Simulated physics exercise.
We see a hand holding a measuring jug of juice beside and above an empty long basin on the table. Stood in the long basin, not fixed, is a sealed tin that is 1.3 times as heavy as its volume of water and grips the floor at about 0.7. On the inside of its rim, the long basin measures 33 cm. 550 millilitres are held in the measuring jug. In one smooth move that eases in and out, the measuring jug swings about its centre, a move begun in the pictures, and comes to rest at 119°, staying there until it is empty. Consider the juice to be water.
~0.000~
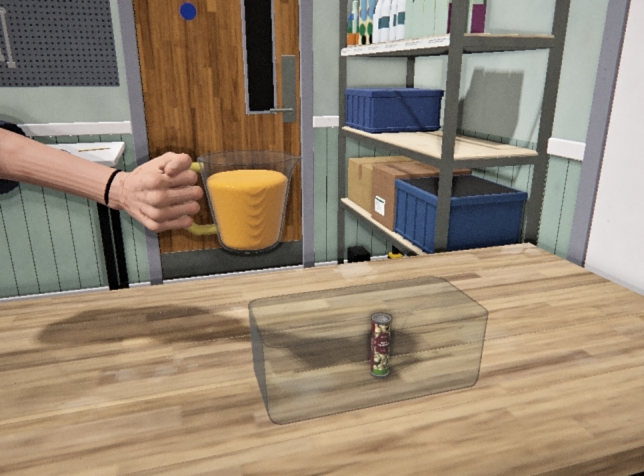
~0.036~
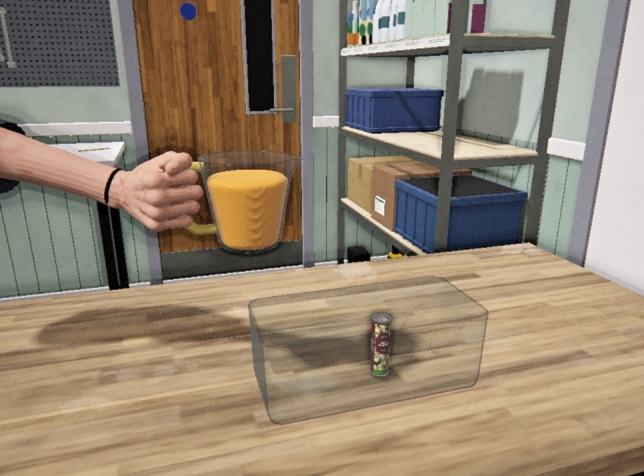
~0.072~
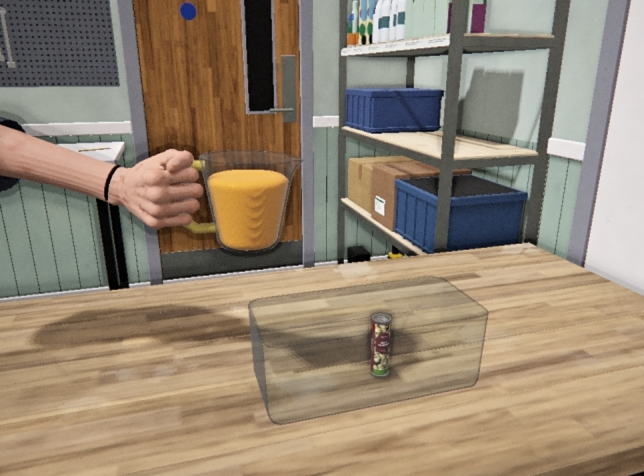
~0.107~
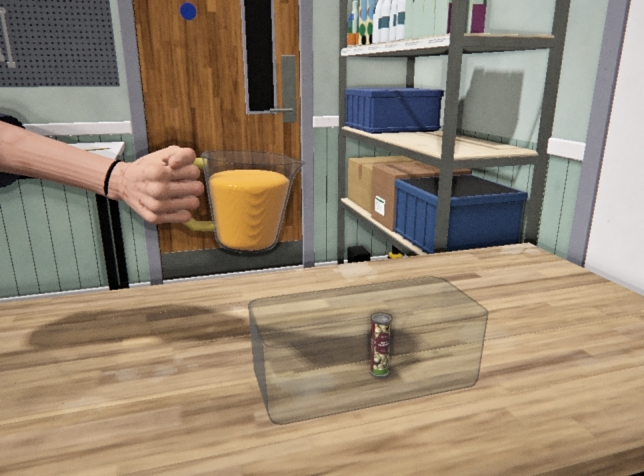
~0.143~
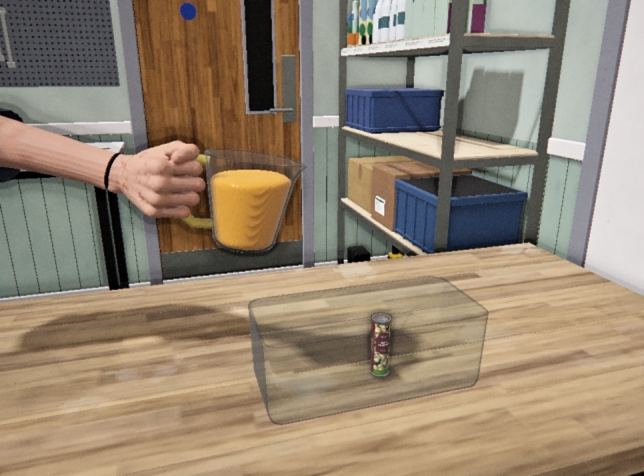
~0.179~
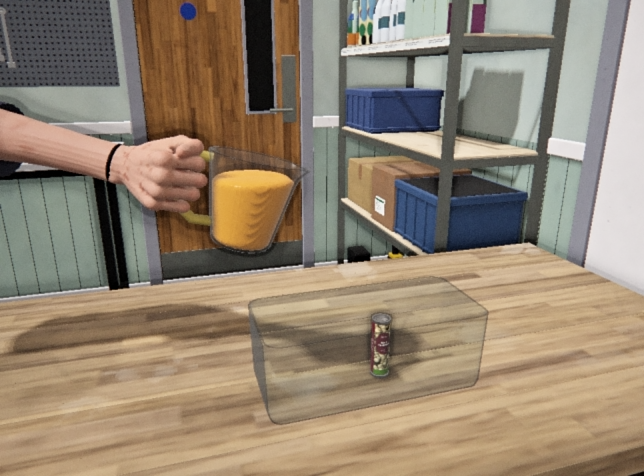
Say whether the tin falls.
It does not keel over.
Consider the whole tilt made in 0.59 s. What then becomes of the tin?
Well, the tin simply holds firm.
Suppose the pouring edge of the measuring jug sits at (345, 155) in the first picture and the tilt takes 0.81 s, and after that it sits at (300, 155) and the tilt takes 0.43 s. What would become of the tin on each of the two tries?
The tin overturns the first time and stays vertical the second time.
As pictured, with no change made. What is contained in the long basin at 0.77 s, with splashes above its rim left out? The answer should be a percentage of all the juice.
Around 80 parts in a hundred.
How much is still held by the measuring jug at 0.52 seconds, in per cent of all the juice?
64 %.
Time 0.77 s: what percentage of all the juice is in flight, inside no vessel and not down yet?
Near 16 per cent, I'd say.
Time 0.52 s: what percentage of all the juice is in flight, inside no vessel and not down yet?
My guess is roughly 32 %.
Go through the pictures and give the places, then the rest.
Tilt 0°; pouring edge (302, 156); surface from (206, 179) to (286, 175); the long basin's rim runs from (256, 324) to (464, 295); the tin's top is at (381, 321), in the first frame.
Tilt 1°; pouring edge (302, 157); surface from (206, 179) to (286, 175), in the second frame.
Tilt 2°; pouring edge (303, 158); surface from (207, 178) to (286, 175), in the third frame.
Tilt 5°; pouring edge (305, 161); surface from (208, 178) to (288, 176), in the fourth frame.
Tilt 9°; pouring edge (307, 165); surface from (210, 178) to (290, 177), in the fifth frame.
Tilt 14°; pouring edge (310, 170); surface from (212, 179) to (293, 177), in the sixth frame.
By 0.52 s the tilt is 85° and 65 per cent is still to pour; the tin stands where it began.
By 0.77 s the tilt is 118° and 5 per cent is still to pour; the tin stands where it began.
By 1.03 s the tilt is 119° and 0 per cent is still to pour; the tin stands where it began.
By 1.31 s the tilt is 119° and 0 per cent is still to pour; the tin stands where it began.
At rest the tin stands where it began.
